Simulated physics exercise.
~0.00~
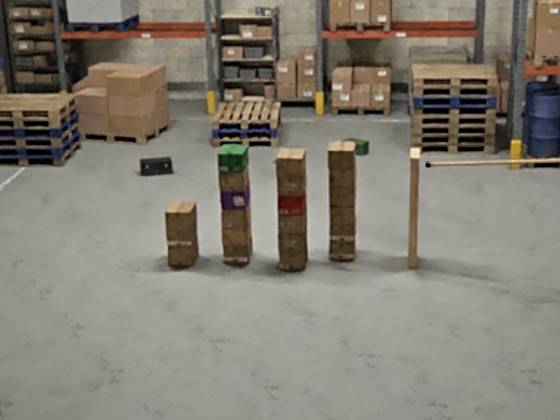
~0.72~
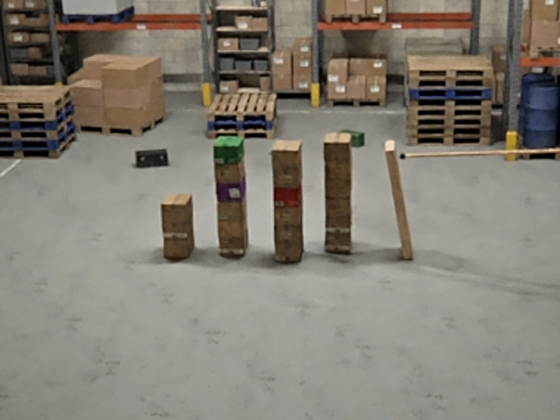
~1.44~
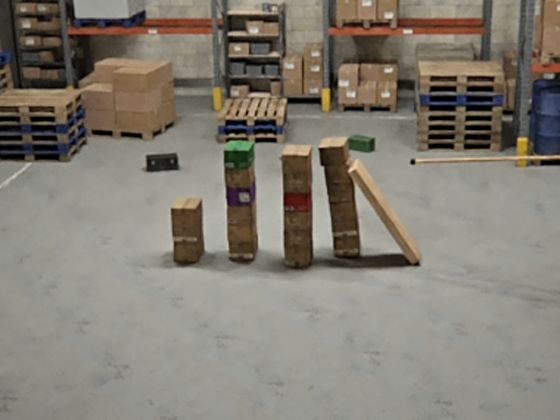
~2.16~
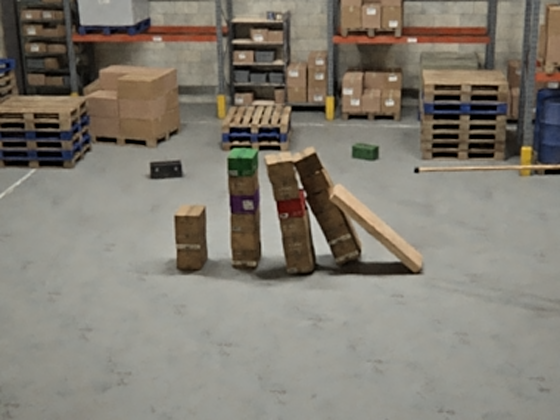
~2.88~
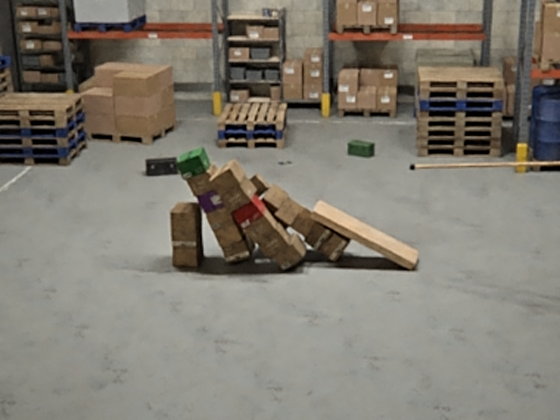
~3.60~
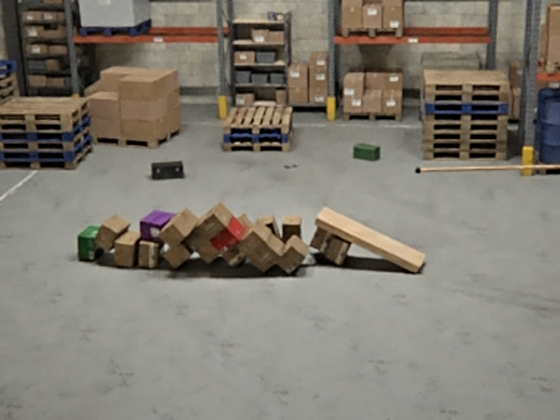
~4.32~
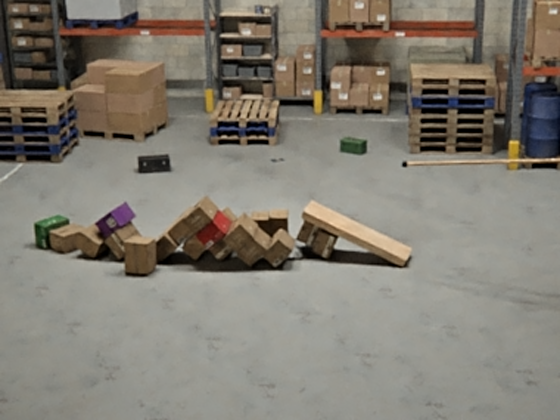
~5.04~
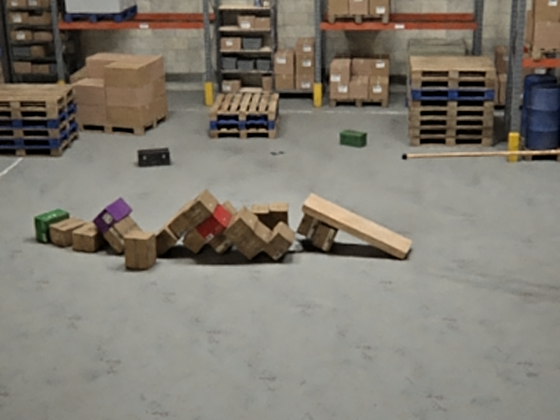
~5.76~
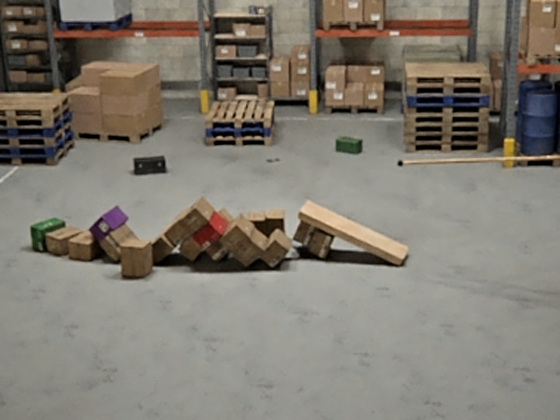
The footage shows a wooden board tipping left into a row of stacked cartons on a warehouse floor, toppling the columns one after another. The stacks collapse leftward, and the purple, red and green cartons end up tilted or overturned among the fallen pile.
